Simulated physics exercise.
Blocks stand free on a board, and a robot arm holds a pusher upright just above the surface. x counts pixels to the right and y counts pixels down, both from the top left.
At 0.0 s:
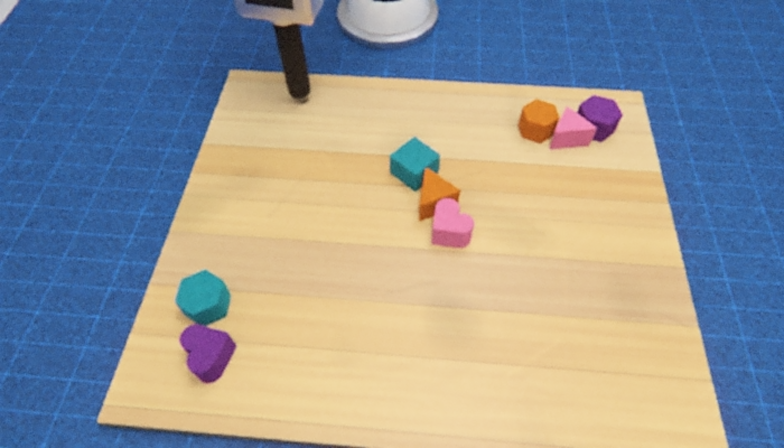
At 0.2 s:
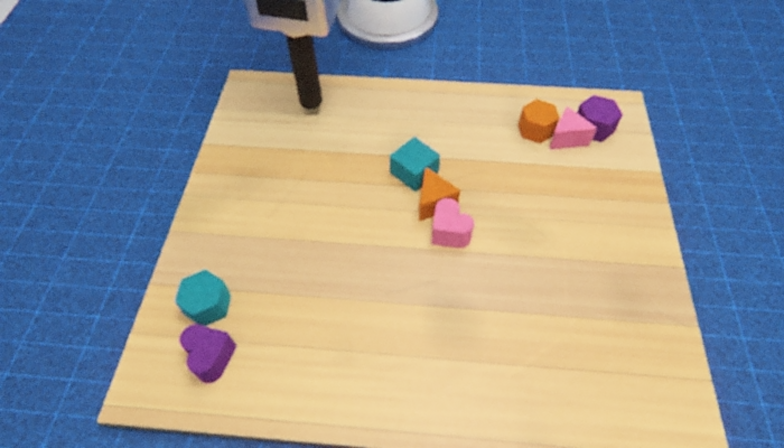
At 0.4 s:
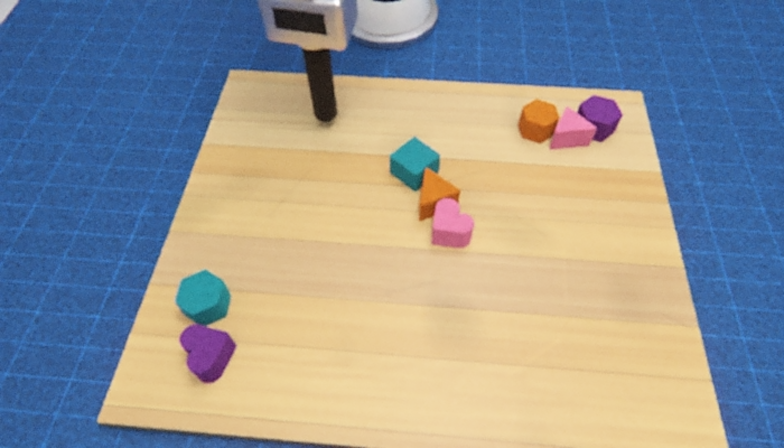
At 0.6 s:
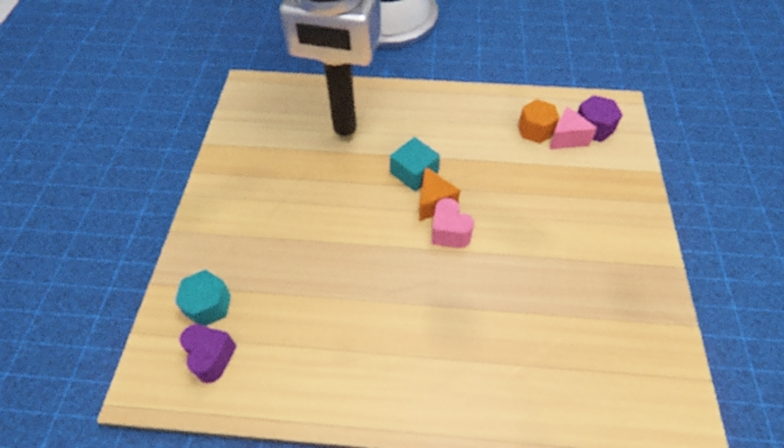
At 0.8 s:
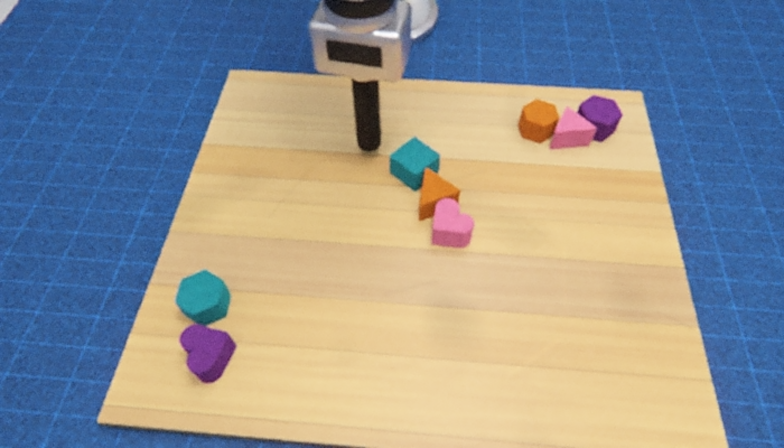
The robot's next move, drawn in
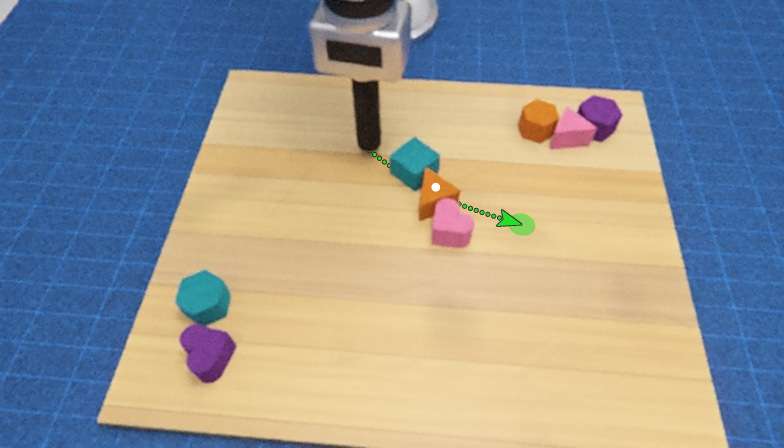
On a wooden board, a robot arm moving its black pusher right and nearer past still coloured blocks, beside a turquoise one.
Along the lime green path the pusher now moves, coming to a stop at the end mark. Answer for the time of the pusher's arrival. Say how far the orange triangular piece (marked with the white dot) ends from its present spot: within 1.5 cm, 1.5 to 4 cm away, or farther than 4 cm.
Once the path is done, the orange triangular piece lies more than 4 cm from its present place.
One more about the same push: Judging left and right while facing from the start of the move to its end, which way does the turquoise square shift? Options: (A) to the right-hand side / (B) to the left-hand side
I choose B.
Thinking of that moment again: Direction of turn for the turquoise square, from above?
Short answer: Counterclockwise.
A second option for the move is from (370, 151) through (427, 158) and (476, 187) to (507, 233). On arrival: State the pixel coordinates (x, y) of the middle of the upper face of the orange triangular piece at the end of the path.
Its top middle: (436, 203).
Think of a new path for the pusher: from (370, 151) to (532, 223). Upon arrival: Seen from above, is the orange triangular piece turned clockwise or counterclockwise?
Bird's-eye view: Clockwise.
Path on the board, from (370, 151) by way of (436, 194) to (522, 224); the dot is on the orange triangular piece.
On the path given first. One third of the way, pusher (413, 174); turquoise square (445, 160), turned 55° anticlockwise; orange triangular piece (453, 187), turned 65° clockwise; pink heart block (453, 221).
Two thirds of the way, pusher (466, 199); turquoise square (469, 160), turned 100° anticlockwise; orange triangular piece (488, 206), turned 55° clockwise; pink heart block (453, 223).
At the end, pusher (524, 218); turquoise square (470, 160), turned 100° anticlockwise; orange triangular piece (525, 231), turned 90° clockwise; pink heart block (453, 223).
